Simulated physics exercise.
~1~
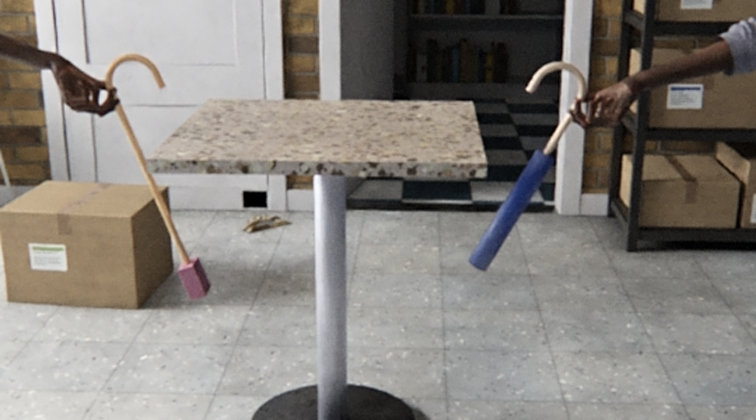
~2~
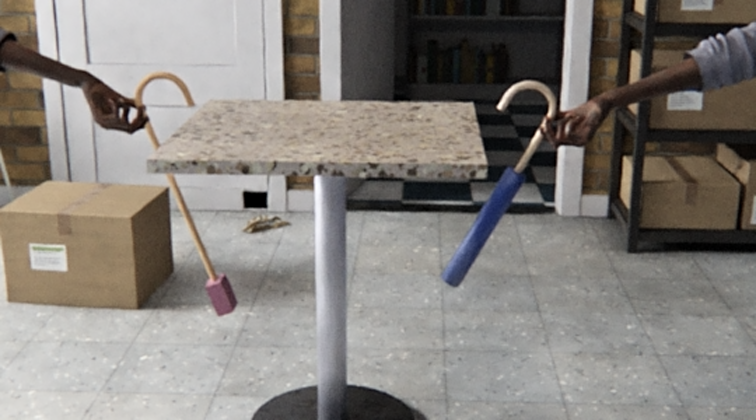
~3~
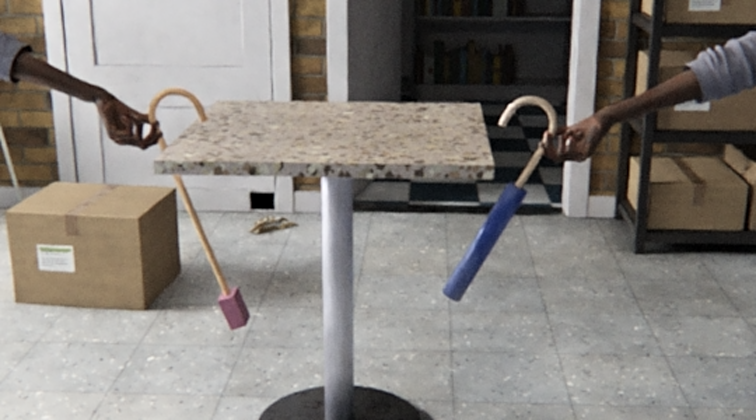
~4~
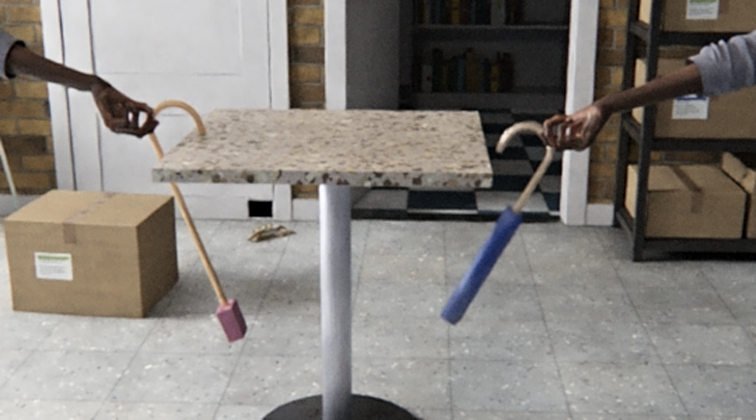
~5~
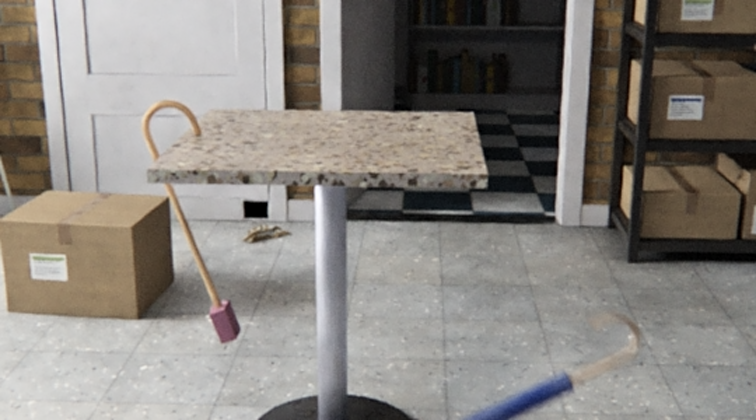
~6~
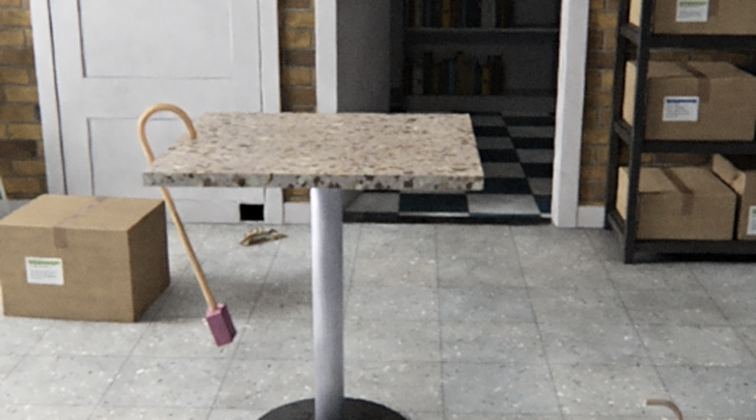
At a speckled table, hands release two hooked objects; the blue umbrella falls, the other hangs.
